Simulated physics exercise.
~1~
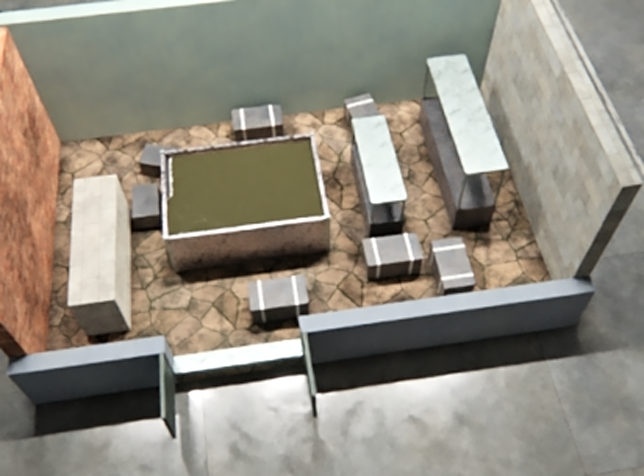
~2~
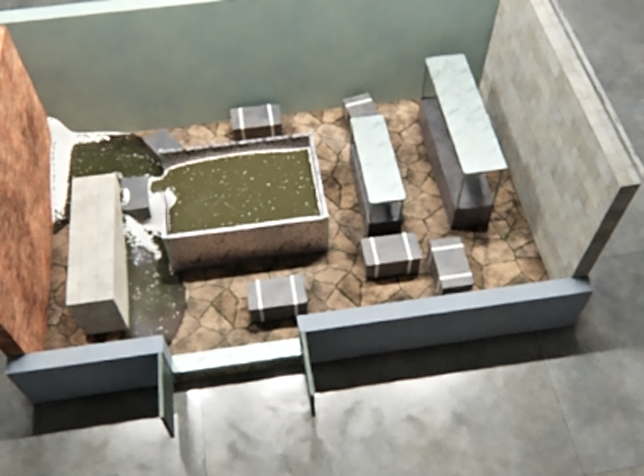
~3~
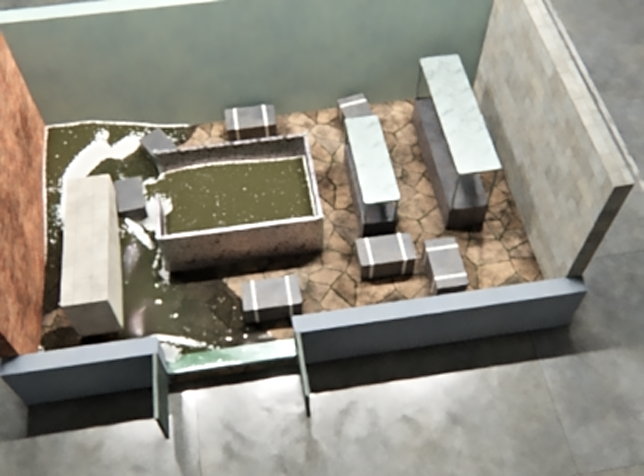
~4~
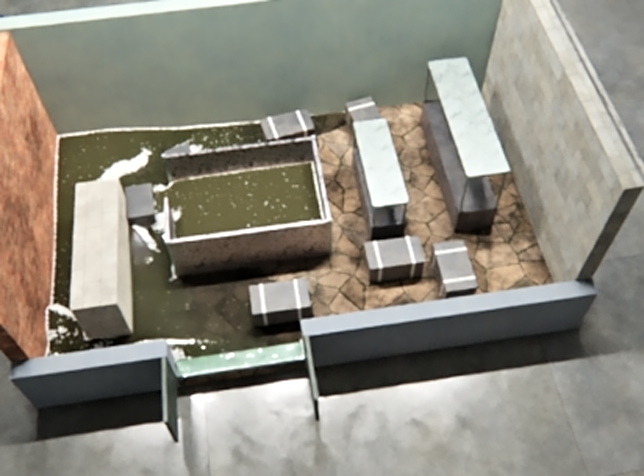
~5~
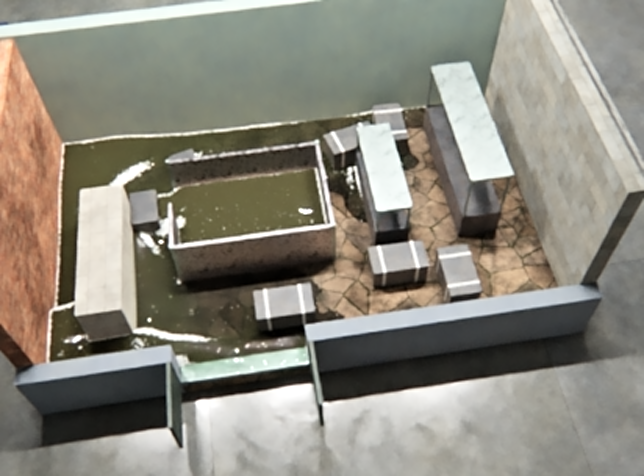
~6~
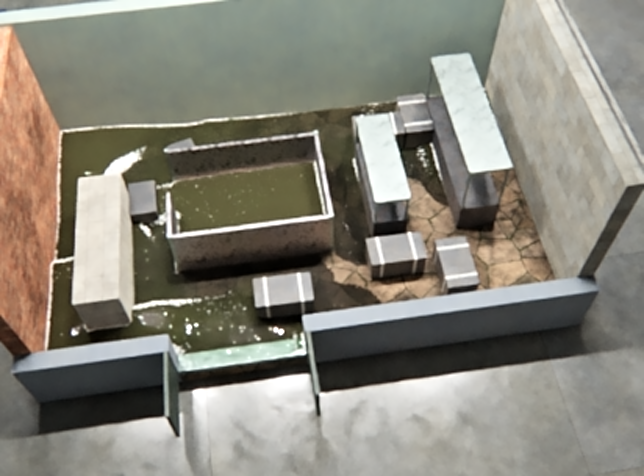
A walled tank of murky green water burst on its left side and flooded the stone floor, spilling out through the near opening. The water spread rightward, carrying a couple of the gray crates toward the tall shelves, while the other crates mostly stayed put.
